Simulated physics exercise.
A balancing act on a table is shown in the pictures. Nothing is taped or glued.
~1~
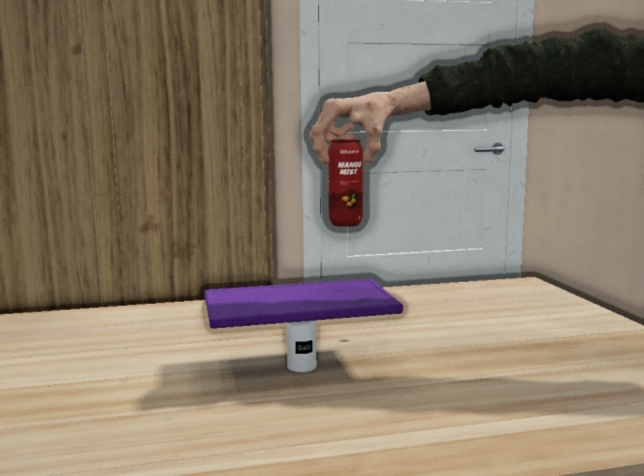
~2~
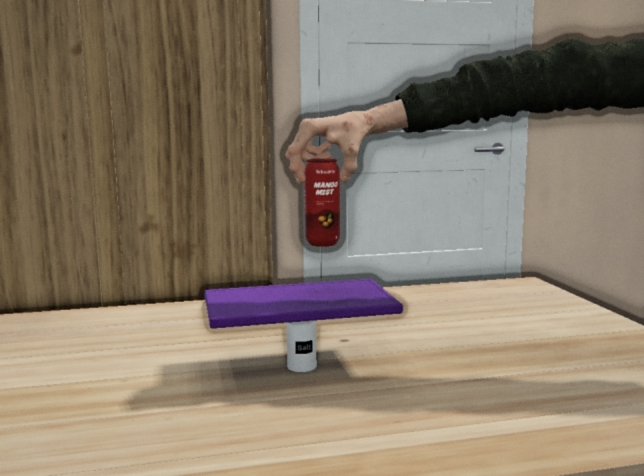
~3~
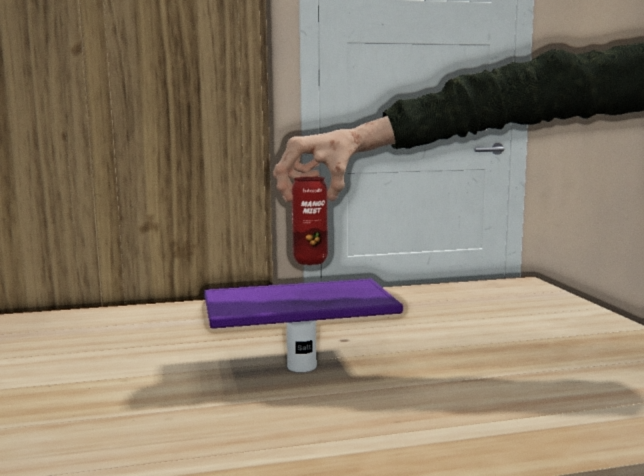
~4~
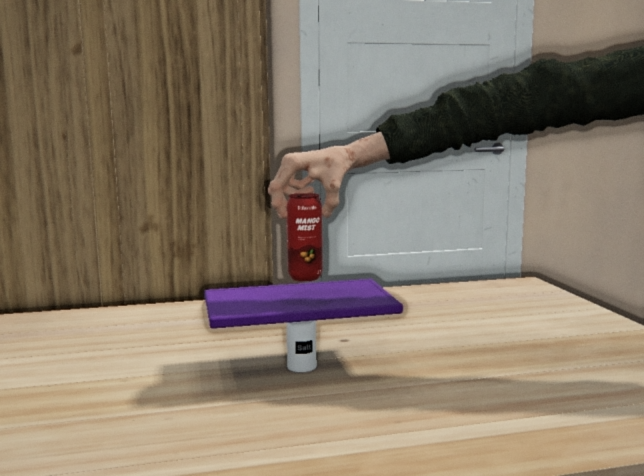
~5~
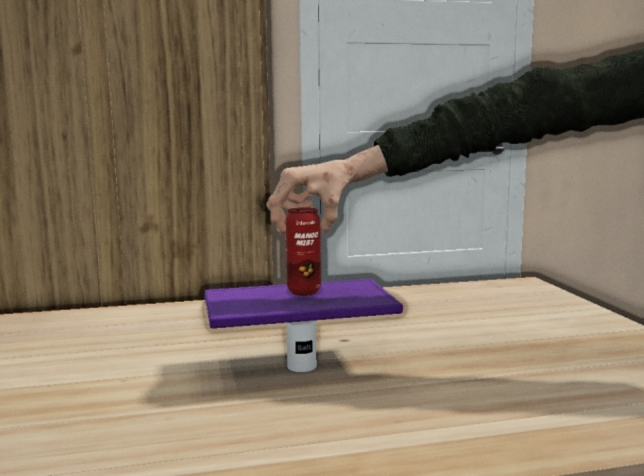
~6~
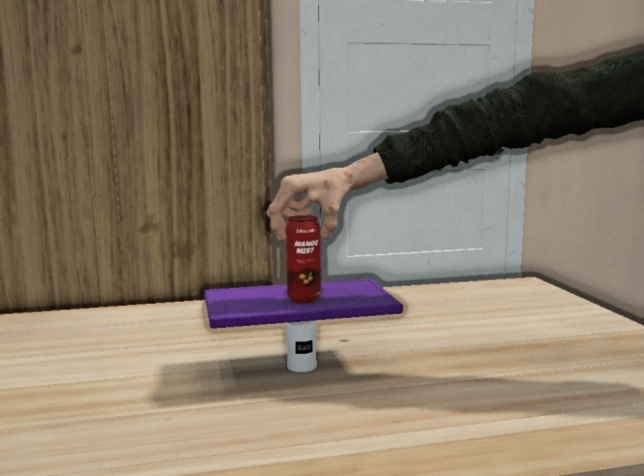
At the start, a hand in a dark sleeve holds a red can in the air above a purple board resting on a small white shaker on a wooden table. The arm moves left and downward, then lowers the can onto the board, its fingers still around the top.
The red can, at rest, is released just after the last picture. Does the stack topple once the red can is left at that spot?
Pretty clearly, it is secure there.
Then, 0.40 s later than the last frame, all is still.
Then, 1.00 s later than the last frame, red can resting near (304, 260).
When it is over, all 3 as before. End places, in pixels of the last picture, red can near (304, 260). The stack holds.
